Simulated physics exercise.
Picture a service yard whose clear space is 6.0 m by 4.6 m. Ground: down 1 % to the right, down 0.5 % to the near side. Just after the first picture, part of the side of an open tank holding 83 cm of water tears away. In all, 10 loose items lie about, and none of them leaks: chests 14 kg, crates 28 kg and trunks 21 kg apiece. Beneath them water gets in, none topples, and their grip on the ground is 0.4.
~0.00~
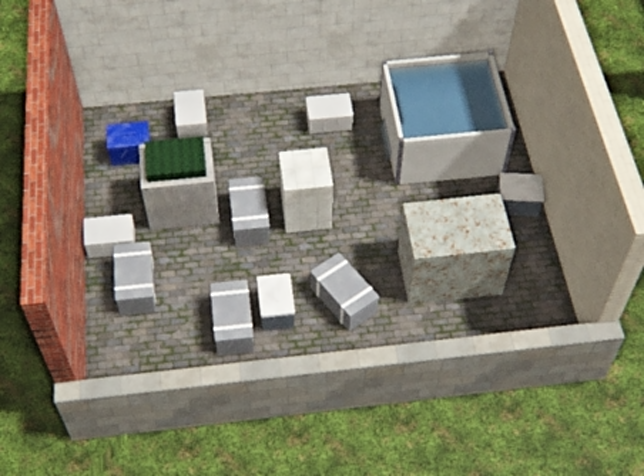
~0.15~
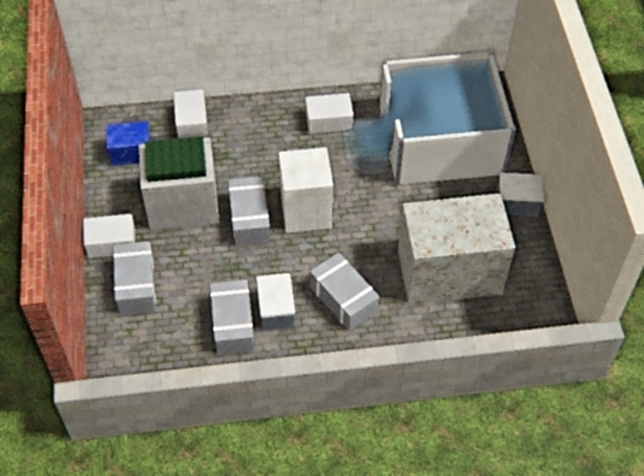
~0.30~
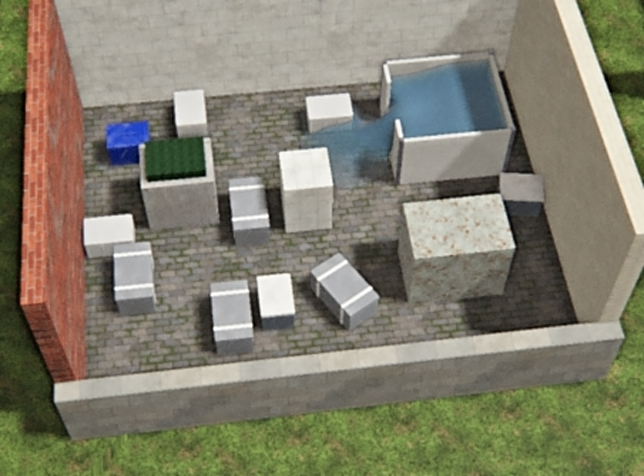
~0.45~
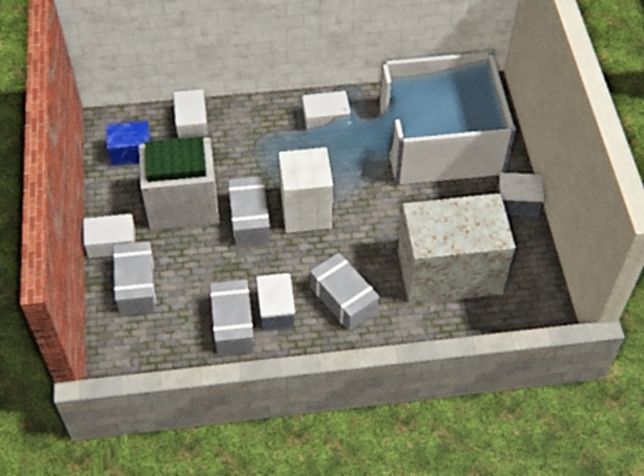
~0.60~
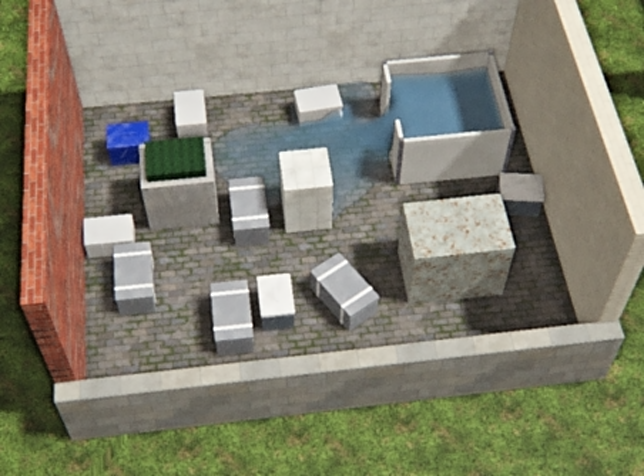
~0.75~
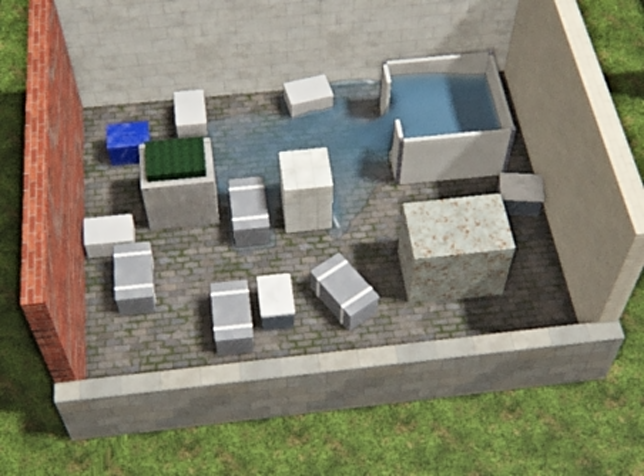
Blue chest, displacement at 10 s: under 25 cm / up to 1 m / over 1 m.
It relocates a long way.
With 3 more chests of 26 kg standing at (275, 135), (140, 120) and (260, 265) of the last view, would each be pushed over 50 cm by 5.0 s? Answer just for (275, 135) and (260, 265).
Taking them in order, they come out greater and smaller.
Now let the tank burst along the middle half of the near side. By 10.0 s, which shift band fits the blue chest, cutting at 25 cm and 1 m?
The answer: The blue chest stays more or less still.
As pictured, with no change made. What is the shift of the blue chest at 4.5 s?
Roughly 200 centimetres by that point.
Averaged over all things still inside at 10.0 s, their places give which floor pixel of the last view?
Averaged position, last view: Near pixel (345, 262).
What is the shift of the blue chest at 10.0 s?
Some 350 cm, give or take.
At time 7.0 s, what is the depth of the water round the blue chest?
Near 8 cm deep.
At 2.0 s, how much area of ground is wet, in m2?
About 15 m2 is covered.
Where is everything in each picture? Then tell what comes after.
The blue chest at (127, 135), on the bottom; water covers 1.9 m2; 0 of 10 have shifted, in the first frame.
The blue chest at (127, 135) rests on the ground; 2.3 m2 under water; 0 of 10 have shifted, in the second frame.
The blue chest at (127, 135) rests on the ground; water covers 3.0 m2; 0 of 10 have shifted, in the third frame.
The blue chest at (127, 135), on the bottom; water covers 3.9 m2; 1 of 10 have shifted, in the fourth frame.
The blue chest at (127, 135), on the bottom; water covers 5.0 m2; 1 of 10 have shifted, in the fifth frame.
The blue chest at (127, 135), on the bottom; 6.2 m2 under water; 1 of 10 have shifted, in the sixth frame.
After 2.0 s the blue chest is near (98, 135), 0.4 m from its start, afloat; 3 afloat.
After 4.5 s the blue chest is near (146, 257), 2.0 m from its start, aground; 3 afloat.
After 7.0 s the blue chest is near (240, 257), 2.5 m from its start, afloat; 6 afloat.
After 10.0 s the blue chest is near (319, 274), 3.4 m from its start, afloat; 6 afloat.
